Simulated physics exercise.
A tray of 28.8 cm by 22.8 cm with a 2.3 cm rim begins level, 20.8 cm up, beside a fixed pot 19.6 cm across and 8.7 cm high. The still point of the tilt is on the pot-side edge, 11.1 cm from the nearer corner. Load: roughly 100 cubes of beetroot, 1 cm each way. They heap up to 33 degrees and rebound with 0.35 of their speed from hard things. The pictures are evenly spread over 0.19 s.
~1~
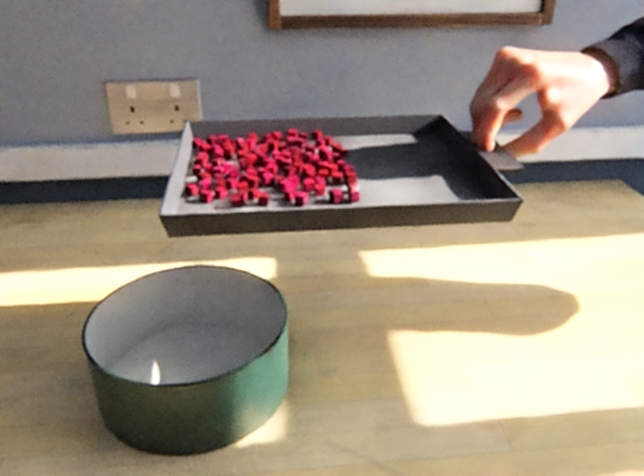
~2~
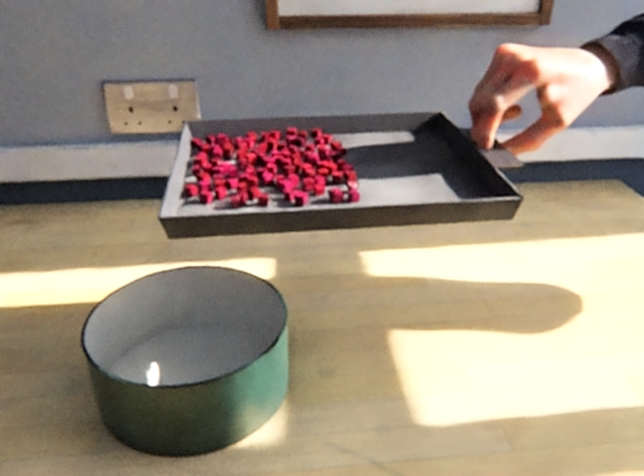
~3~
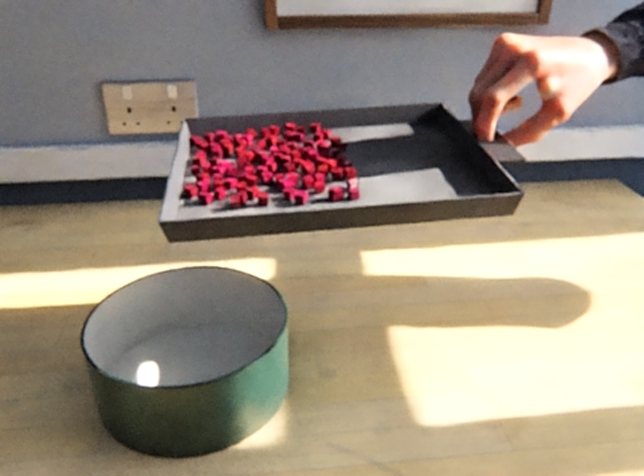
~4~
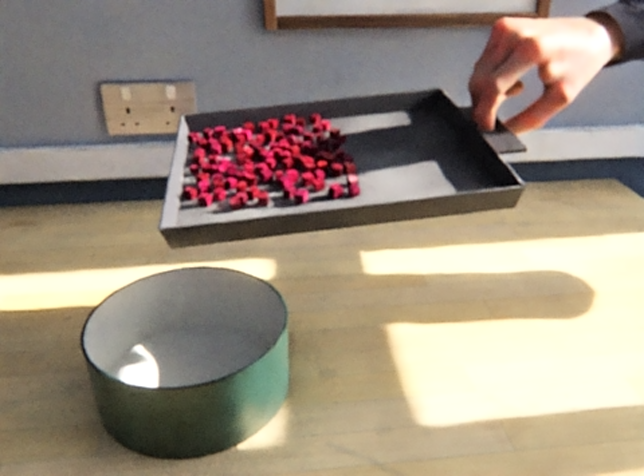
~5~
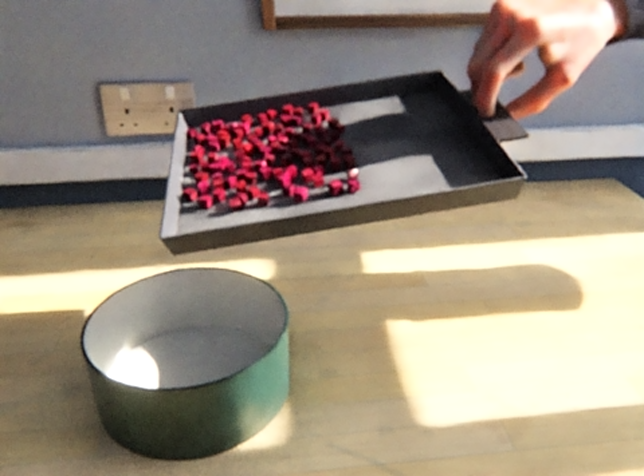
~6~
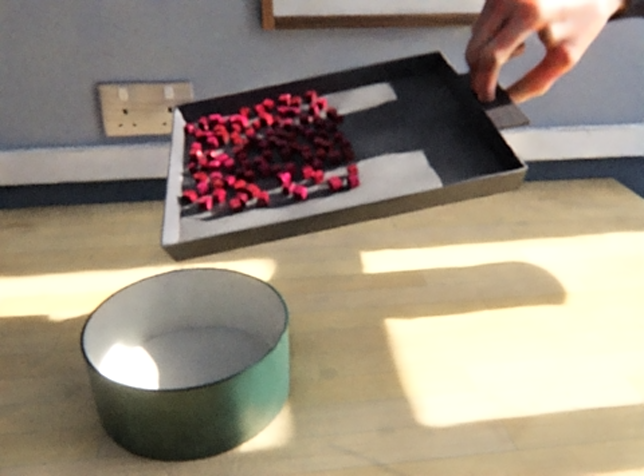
In the video, a hand holds a dark, shallow tray of small red pieces above a wooden surface beside a green pot, then gradually raises the tray's right side, tilting it down toward the left while the pieces stay clustered.
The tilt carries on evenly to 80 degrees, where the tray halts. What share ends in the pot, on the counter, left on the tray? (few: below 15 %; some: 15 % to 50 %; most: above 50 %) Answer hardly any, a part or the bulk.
Pot the bulk, counter hardly any, tray a part.
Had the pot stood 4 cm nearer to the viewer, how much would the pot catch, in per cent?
It would be near 75 per cent.
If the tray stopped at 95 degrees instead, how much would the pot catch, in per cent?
In that case some 95 per cent.
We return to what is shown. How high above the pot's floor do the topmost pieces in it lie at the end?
About 2.0 cm.
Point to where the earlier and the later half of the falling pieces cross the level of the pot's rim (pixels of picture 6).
First near (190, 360), later near (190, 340).
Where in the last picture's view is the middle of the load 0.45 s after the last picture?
At about (209, 230).
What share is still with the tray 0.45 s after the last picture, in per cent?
Some 100 per cent of the load.
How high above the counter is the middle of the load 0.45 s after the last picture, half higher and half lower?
Some 18 cm.
Then, 0.27 s after the last picture, tilt 48 degrees; the tray holds 100 %, the pot 0 %.
Then, 0.45 s after the last picture, tilt 69 degrees; the tray holds 100 %, the pot 0 %.
Then, 0.75 s after the last picture, tilt 80 degrees; the tray holds 40 %, the pot 55 %.
In the end, pot 70 %, counter 0 %, tray 25 %.
